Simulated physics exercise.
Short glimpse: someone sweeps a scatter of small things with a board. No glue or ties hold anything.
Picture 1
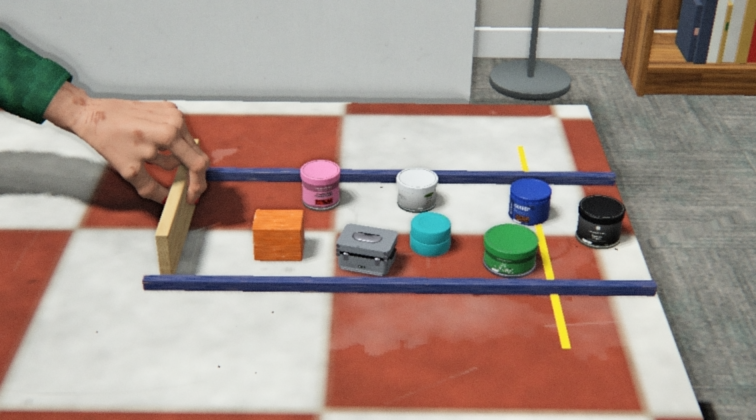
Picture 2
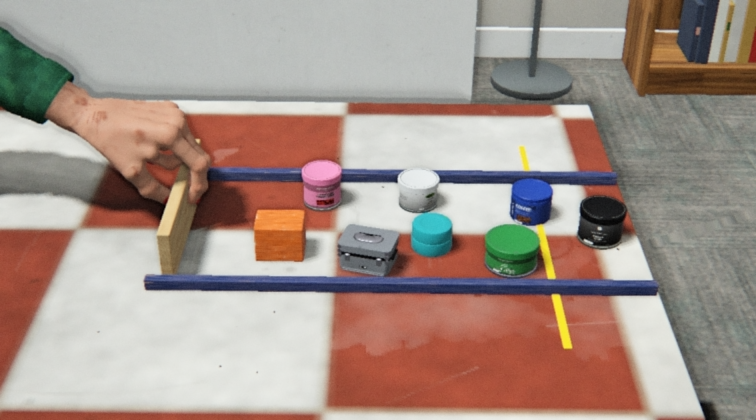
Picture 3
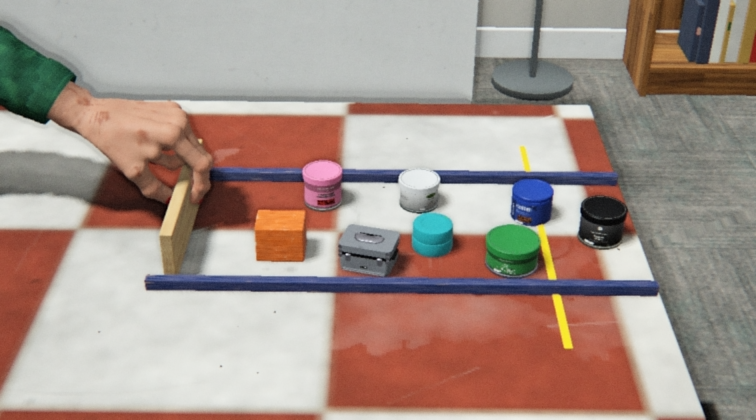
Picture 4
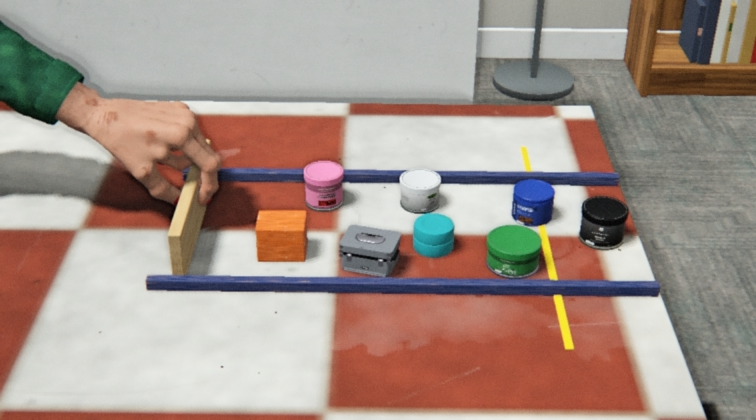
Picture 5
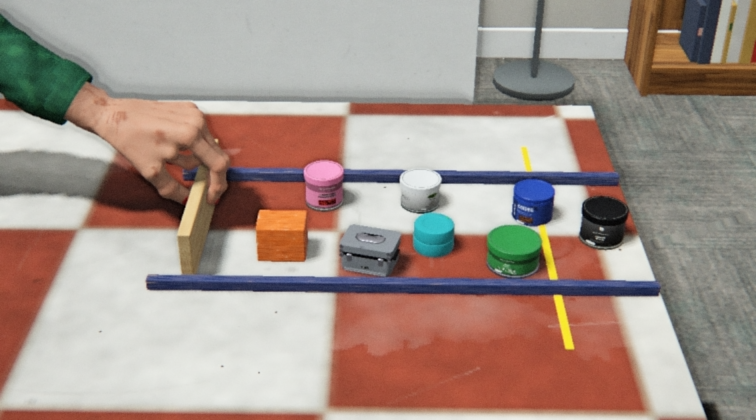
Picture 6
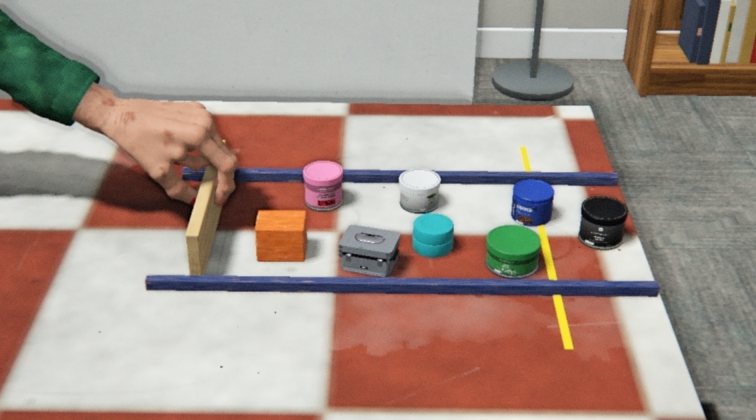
A hand slides a wooden board slightly right between two blue rails, while the scattered tubs, orange block and grey case stay still.
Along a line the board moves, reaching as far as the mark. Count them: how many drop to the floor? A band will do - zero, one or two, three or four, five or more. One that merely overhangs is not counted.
Answer - one or two.
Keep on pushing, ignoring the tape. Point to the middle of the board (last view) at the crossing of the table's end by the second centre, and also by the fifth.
The first puts it near (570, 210), the next near (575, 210).
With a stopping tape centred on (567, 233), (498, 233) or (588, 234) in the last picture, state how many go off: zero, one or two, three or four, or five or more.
In turn: Just one or two, none at all, 5 or more.
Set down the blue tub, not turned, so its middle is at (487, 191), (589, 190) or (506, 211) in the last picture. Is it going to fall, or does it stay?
Goes down; goes down; stays put.
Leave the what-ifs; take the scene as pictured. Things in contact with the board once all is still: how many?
2 in contact.
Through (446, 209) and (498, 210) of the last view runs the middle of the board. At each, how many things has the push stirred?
The number moved is 7 and then 8.
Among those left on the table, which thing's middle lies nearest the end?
It would be the black tin, I'd say.
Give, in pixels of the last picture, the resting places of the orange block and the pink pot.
Orange block at about (571, 236), pink pot at about (555, 187).
A little later, none off yet; black tin at rest near (603, 223); blue tub at rest near (532, 203); green tin at rest near (513, 252).
Next, none off yet; black tin at rest near (603, 223); blue tub at rest near (532, 203); green tin shifted a little near (529, 250).
Later still, none off yet; black tin shifted a little near (615, 217); blue tub shifted about its own width near (559, 210); green tin shifted well along near (601, 244).
When it is over, the number that fall off is one or two; down, green tin.
